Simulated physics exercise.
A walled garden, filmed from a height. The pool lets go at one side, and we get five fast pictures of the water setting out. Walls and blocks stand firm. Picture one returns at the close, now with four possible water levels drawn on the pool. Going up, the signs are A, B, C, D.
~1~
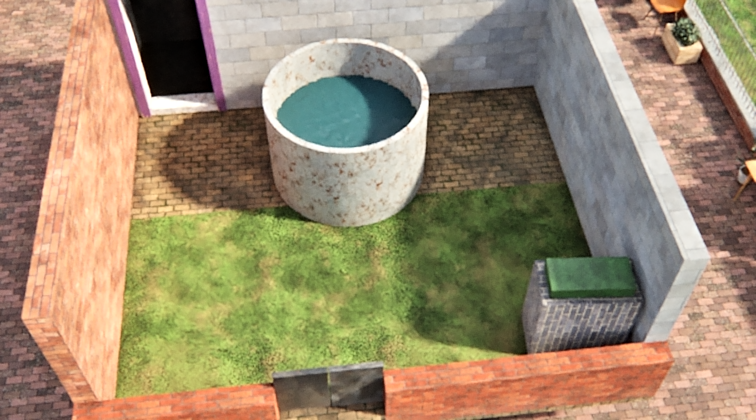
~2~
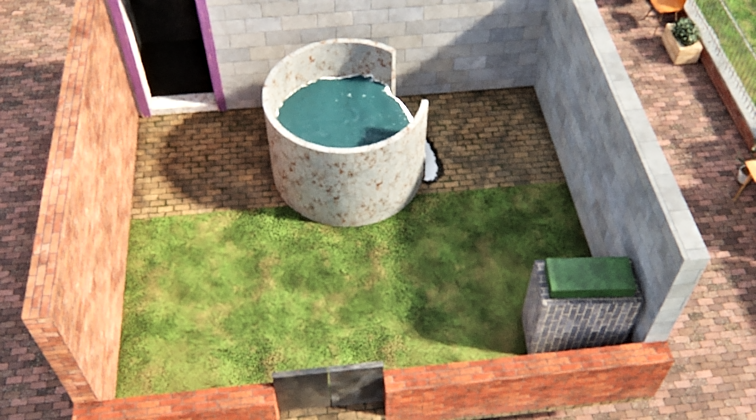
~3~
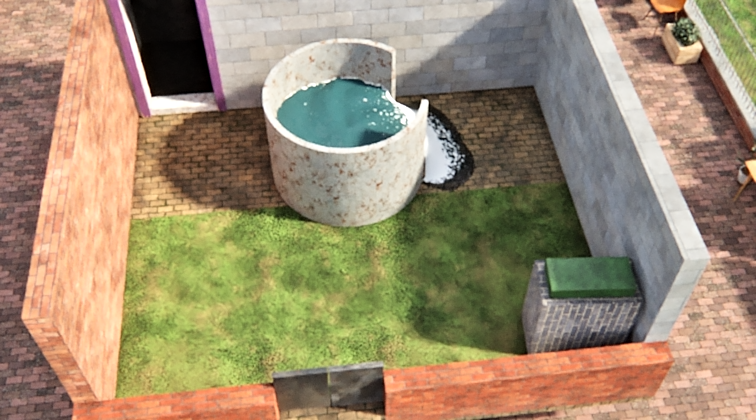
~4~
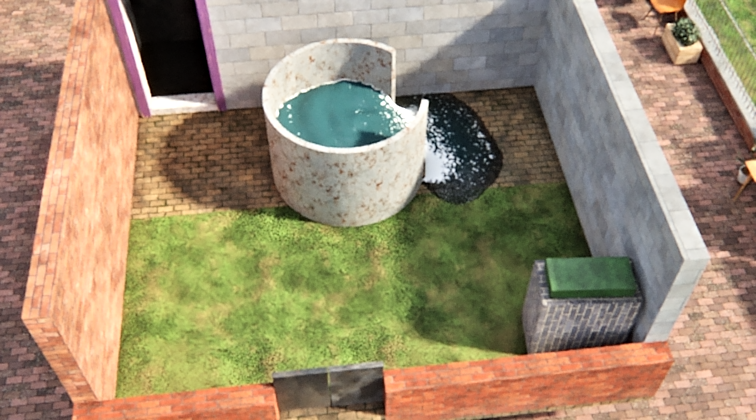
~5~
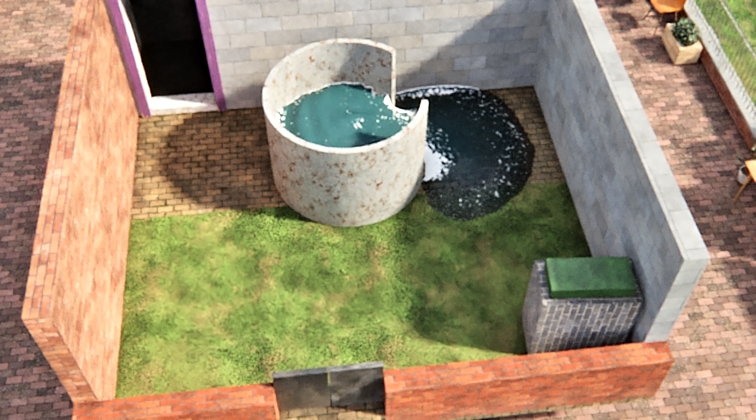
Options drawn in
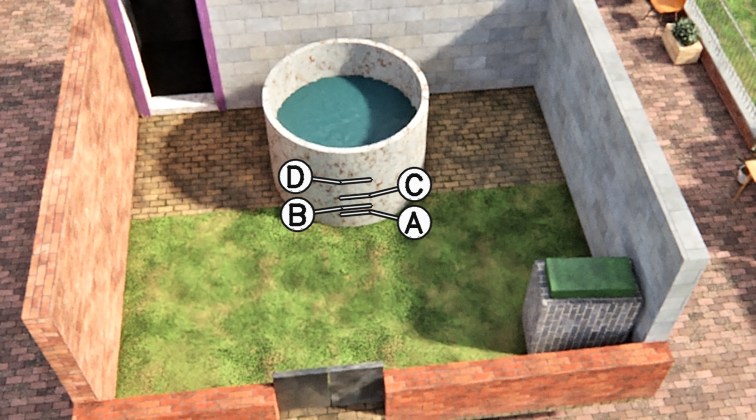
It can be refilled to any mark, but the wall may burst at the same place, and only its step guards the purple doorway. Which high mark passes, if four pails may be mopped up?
The limit is D.
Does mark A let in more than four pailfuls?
No.
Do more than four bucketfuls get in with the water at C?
No, not at all.
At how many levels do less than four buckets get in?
All four.
On the marked copy, A at (356, 213); B at (355, 206); C at (355, 196); D at (355, 181); from the bottom up A, B, C, D.
Choosing A, nothing gets over.
Choosing B, nothing gets over.
Choosing C, nothing gets over.
Choosing D, nothing gets over.
